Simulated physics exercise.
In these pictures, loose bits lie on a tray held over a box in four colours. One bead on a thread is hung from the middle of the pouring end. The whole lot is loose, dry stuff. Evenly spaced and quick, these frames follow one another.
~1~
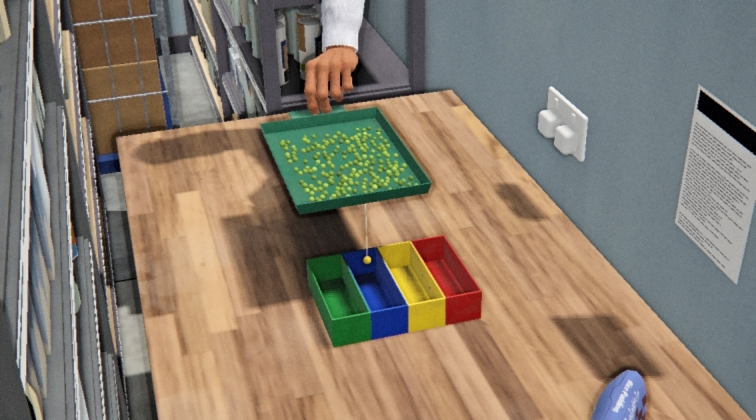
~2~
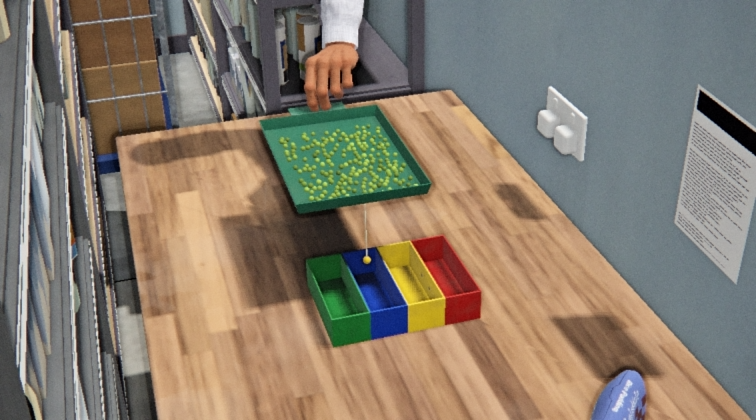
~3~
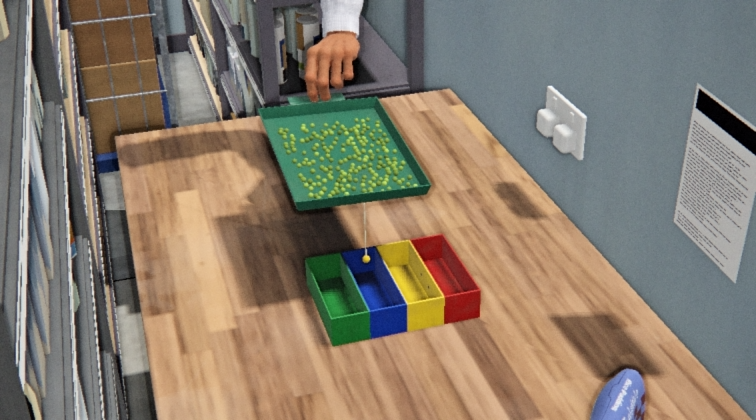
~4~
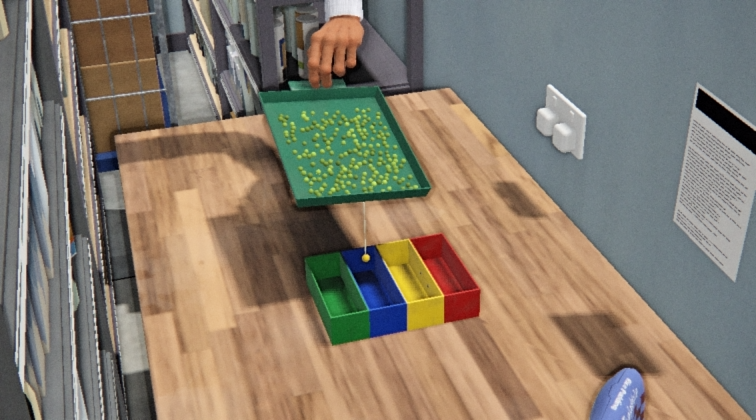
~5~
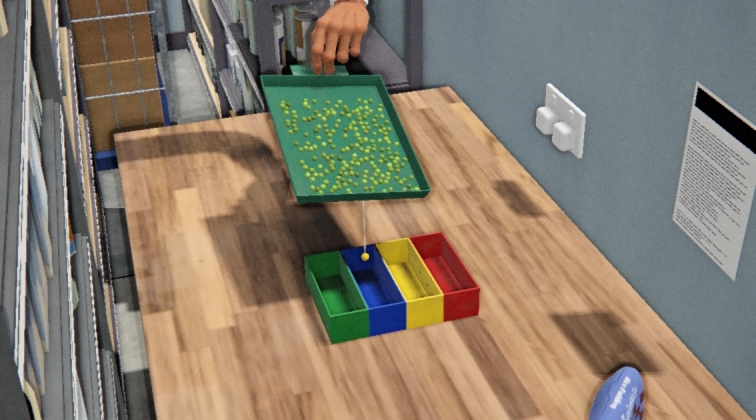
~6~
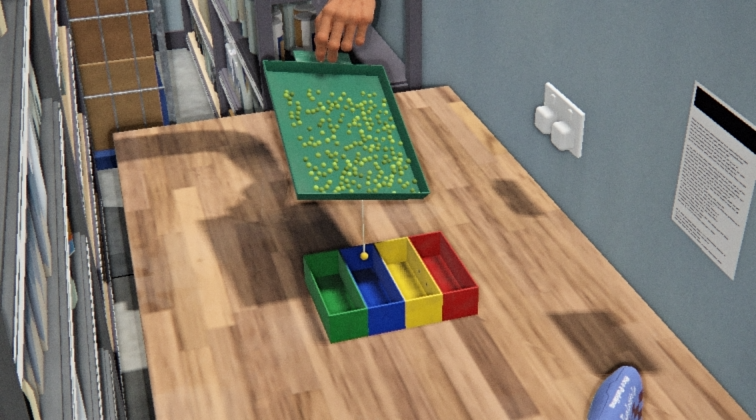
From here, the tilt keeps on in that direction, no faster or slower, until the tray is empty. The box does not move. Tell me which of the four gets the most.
The red cell gets the most.
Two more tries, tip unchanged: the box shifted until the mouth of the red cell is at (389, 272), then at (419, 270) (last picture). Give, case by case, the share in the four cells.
Result: 0 % and 70 %.
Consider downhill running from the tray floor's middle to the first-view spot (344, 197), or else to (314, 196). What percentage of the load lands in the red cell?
Roughly 0 % in the first case and 0 % in the second.
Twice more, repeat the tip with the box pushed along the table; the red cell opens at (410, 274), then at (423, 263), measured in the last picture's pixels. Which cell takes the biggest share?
Case 1 - that red cell; case 2 - red.
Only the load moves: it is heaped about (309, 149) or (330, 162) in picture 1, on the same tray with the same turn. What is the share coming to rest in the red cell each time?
First case around 60 %, second case around 50 %.
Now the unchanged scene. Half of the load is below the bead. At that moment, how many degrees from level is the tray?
Roughly 90 degrees at that moment.
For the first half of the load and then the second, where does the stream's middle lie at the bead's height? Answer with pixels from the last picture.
I'd place the first part at (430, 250) and the rest at (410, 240).
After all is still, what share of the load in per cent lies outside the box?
My guess is about 0 percent.
Shortly afterwards, tray tipped steeply; the bulk on the tray; only a few in the red cell; only a few in the blue cell; only a few in the yellow cell; near a quarter falling or outside the box.
Next, tray tipped past a quarter turn; a little on the tray; near half in the red cell; near a quarter in the yellow cell; a little falling or outside the box.
Some moments later, tray tipped past a quarter turn; near two thirds in the red cell; near a third in the yellow cell; only a few falling or outside the box.
In the end, tray tipped past a quarter turn; near two thirds in the red cell; near a third in the yellow cell; none at all in the green cell; none at all in the blue cell; only a few outside the box.
